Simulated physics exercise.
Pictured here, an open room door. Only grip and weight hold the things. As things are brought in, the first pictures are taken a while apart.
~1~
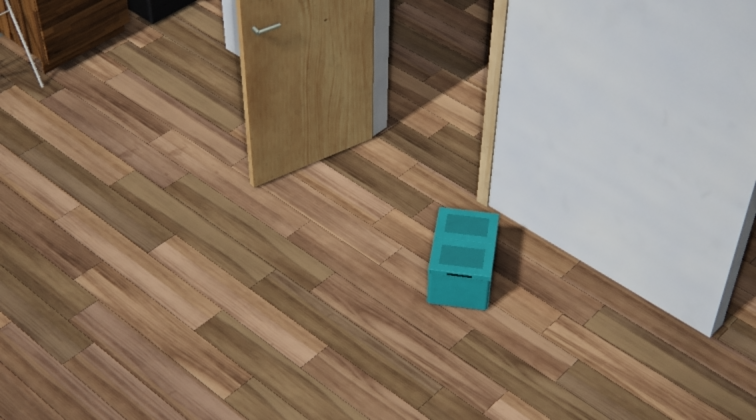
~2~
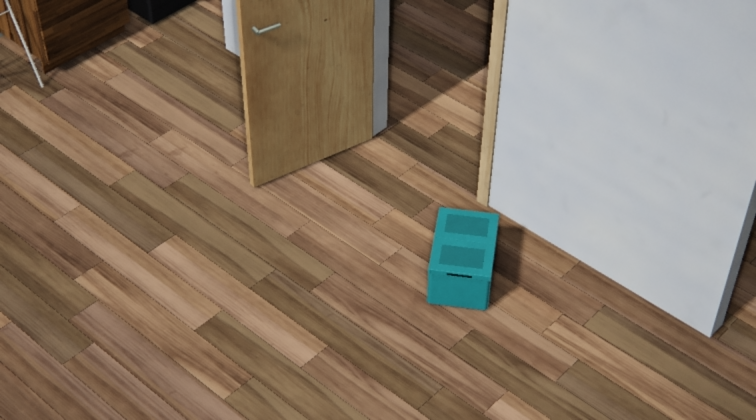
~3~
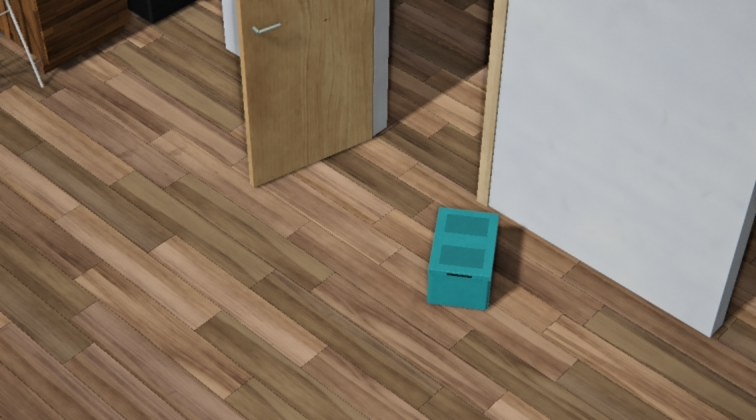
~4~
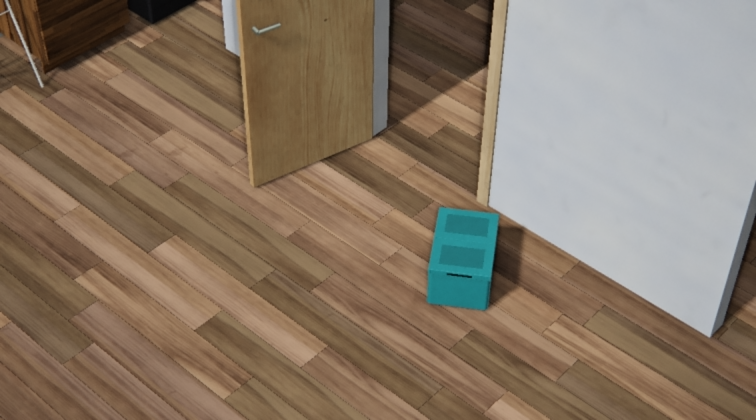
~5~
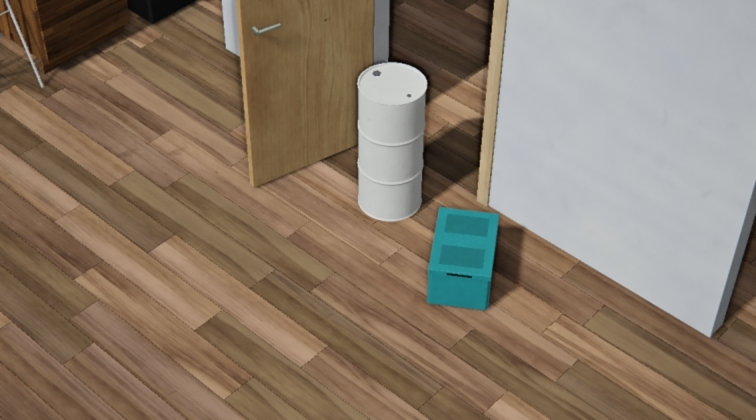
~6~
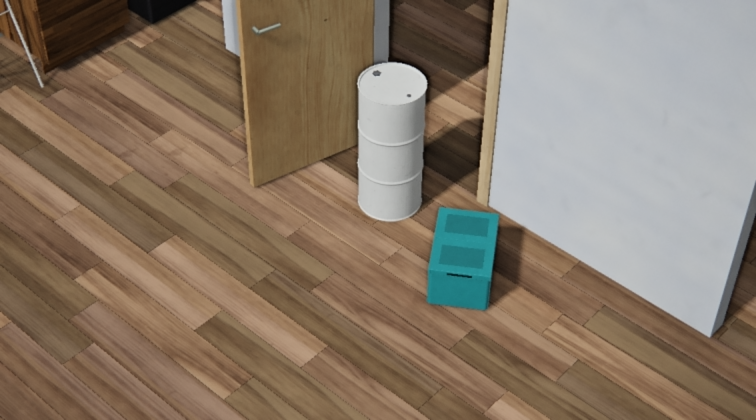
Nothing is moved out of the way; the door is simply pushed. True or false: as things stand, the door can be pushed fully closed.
False.
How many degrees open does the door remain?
The answer is roughly 55°.
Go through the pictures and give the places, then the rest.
The first picture shows door wide open and still; turquoise tote (463, 259).
The second picture shows door wide open and still; turquoise tote (463, 259).
The third picture shows door wide open and still; turquoise tote (463, 259).
The fourth picture shows door wide open and still; turquoise tote (463, 259).
The fifth picture shows door wide open and still; turquoise tote (463, 259).
The sixth picture shows door wide open and still; white drum (391, 144); turquoise tote (463, 259).
Then, 0.50 s after the last picture, door at 95°.
Then, 0.90 s after the last picture, door at 77°.
Then, 1.20 s after the last picture, door at 61°.
At rest, door at 56°; both in place. Seen from the same camera at the end, white drum near (393, 144).
